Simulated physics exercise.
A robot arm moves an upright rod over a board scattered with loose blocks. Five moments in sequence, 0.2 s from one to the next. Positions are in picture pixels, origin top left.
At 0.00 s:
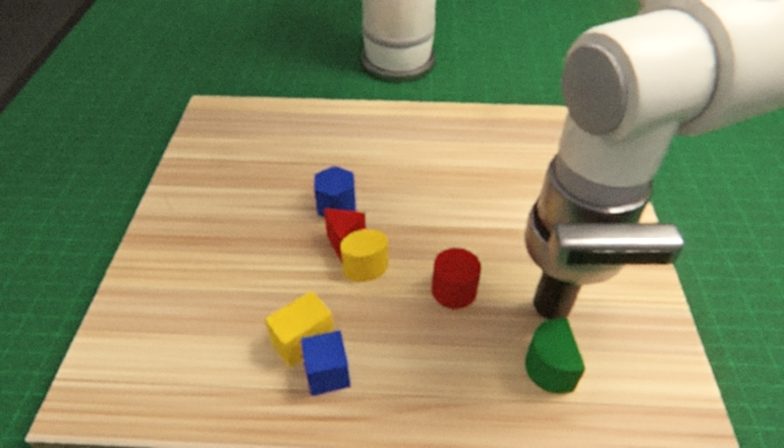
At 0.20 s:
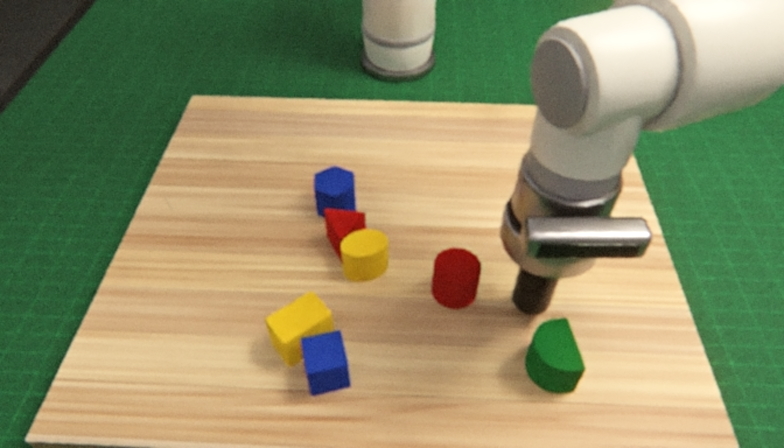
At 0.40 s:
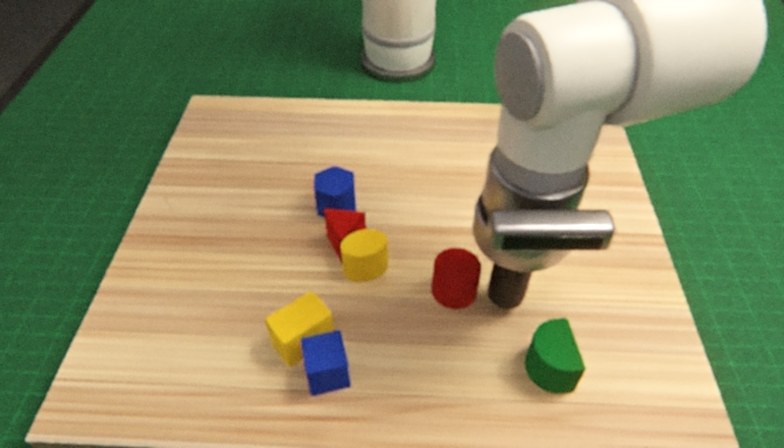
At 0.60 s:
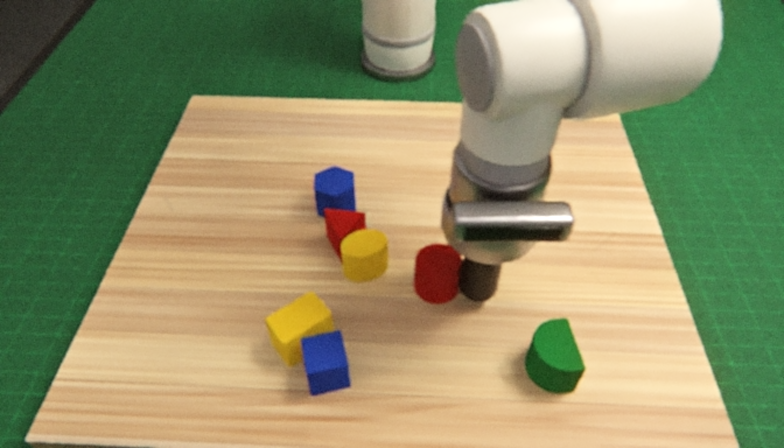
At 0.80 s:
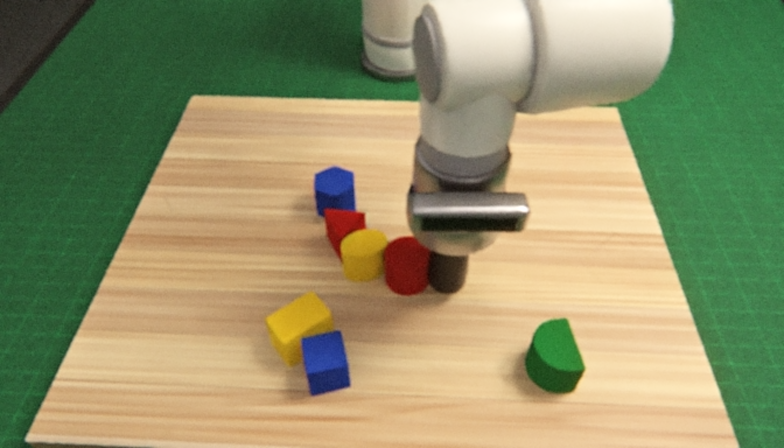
A robot arm moved its dark rod leftward across a wooden board of colourful blocks, passing the green one without touching it, then pushed the red cylinder left toward the yellow round block.
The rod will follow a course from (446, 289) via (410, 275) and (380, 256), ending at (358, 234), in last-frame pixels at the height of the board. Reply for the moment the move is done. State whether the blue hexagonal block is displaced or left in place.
That block stays in place.
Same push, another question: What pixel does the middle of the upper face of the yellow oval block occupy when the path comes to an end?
It is going to be at (287, 239).
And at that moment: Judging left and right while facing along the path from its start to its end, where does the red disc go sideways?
The shift goes left.
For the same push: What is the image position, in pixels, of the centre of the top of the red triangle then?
The red triangle ends near (291, 197).
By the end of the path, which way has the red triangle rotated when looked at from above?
Rotation: Clockwise.
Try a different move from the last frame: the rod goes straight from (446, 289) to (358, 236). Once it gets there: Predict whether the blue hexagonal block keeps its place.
It sits in its place.
The first path, step by step. One third of the way, rod at (410, 266); red triangle at (326, 211), turned 45° clockwise; yellow oval block at (330, 236), turned 40° anticlockwise; red disc at (372, 237).
Two thirds of the way, rod at (380, 247); red triangle at (310, 206), turned 40° clockwise; yellow oval block at (299, 238), turned 60° anticlockwise; red disc at (339, 226).
At the end, rod at (357, 225); blue hexagonal block still; red triangle at (291, 197), turned 25° clockwise; yellow oval block at (287, 239), turned 85° anticlockwise; red disc at (316, 214).
